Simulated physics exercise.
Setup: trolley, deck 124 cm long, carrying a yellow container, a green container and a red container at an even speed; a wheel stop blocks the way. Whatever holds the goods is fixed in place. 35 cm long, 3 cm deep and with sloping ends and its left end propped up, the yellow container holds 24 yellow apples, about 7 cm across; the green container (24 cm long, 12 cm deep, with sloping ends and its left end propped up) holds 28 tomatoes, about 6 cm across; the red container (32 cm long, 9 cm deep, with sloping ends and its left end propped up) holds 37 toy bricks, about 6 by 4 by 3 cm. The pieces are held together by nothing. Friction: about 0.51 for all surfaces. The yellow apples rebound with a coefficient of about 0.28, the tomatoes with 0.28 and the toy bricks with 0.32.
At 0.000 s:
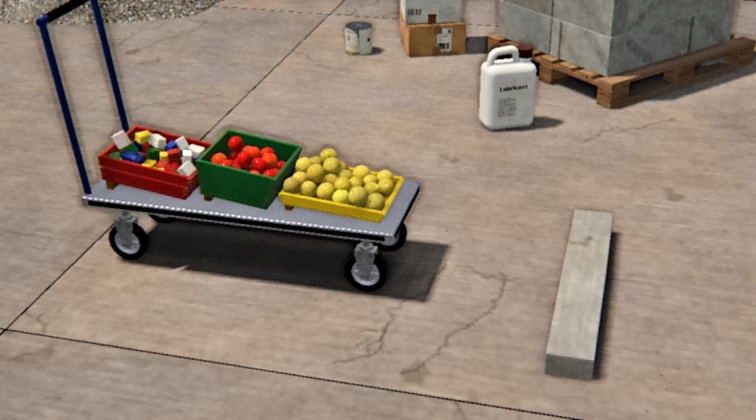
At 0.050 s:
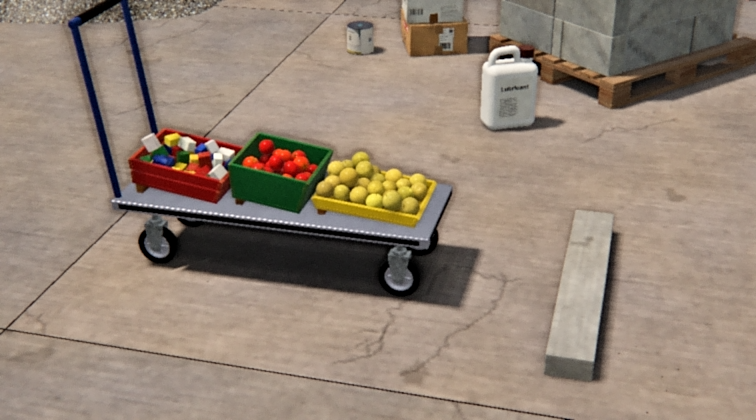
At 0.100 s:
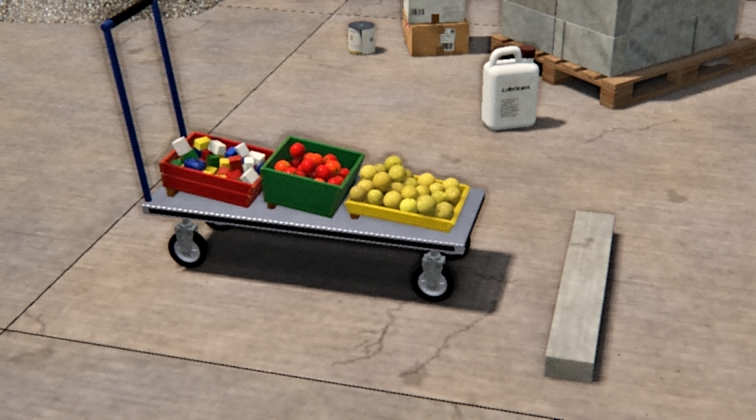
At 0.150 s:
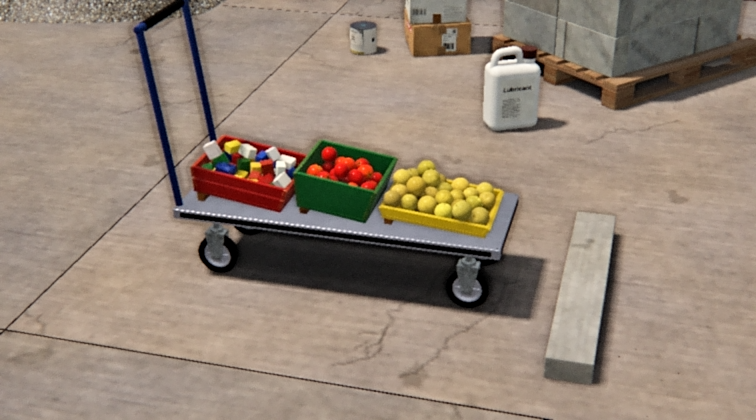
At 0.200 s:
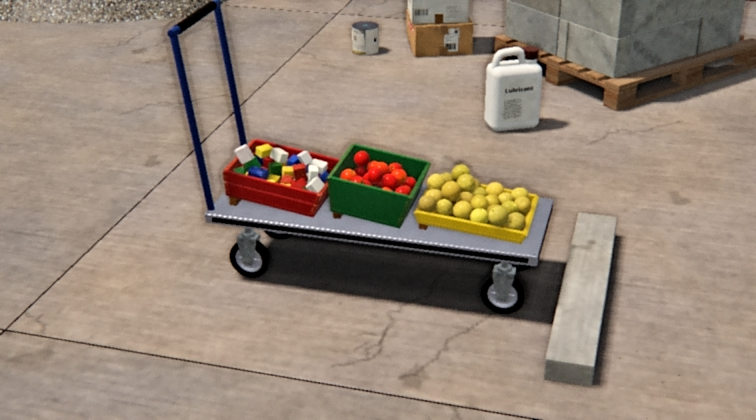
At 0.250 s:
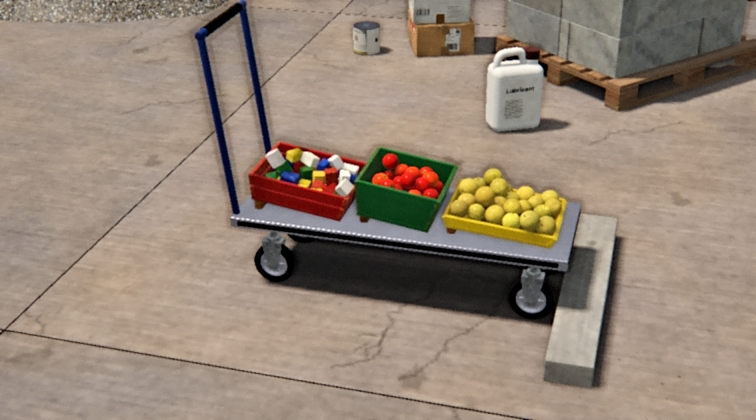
The clip opens on a blue-handled platform cart on concrete, carrying a red container of toy bricks, a green one of round red items and a yellow one of round yellow items. It rolls steadily right, narrowing the gap until its front wheel is beside a concrete bar, the loads still inside.
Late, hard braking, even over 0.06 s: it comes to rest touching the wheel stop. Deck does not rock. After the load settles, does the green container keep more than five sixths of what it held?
Yes, my guess is the losses will never reach a sixth of the load.
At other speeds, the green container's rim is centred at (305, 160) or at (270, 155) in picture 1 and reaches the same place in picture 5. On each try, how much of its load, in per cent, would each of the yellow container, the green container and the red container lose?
Yellow container 20 and 40, green container 0 and 0, red container 0 and 10 per cent.
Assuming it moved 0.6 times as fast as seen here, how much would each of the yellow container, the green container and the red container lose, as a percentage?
Then the yellow container sheds 20 per cent, the green container 0 per cent, and the red container 0 per cent.
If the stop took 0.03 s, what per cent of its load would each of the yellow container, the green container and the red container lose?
Then yellow container 70, green container 0, red container 20 per cent.
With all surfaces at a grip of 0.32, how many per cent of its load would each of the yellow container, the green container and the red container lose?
Yellow container 50, green container 10, red container 10 per cent.
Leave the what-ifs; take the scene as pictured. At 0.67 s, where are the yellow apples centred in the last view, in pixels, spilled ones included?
In the last picture they centre on about (553, 221).
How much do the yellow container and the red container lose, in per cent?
Yellow container: 45 %; red container: 20 %.
After 0.32 s, 3 of 24 out of the yellow container, 0 of 28 out of the green container and 1 of 37 out of the red container.
After 0.44 s, 8 of 24 out of the yellow container, 1 of 28 out of the green container and 2 of 37 out of the red container.
After 0.67 s, 11 of 24 out of the yellow container, 1 of 28 out of the green container and 5 of 37 out of the red container.
When it is over (at 1.17 s), 11 of 24 out of the yellow container, 1 of 28 out of the green container and 7 of 37 out of the red container. Asked share, 1 of 28, 4 per cent.
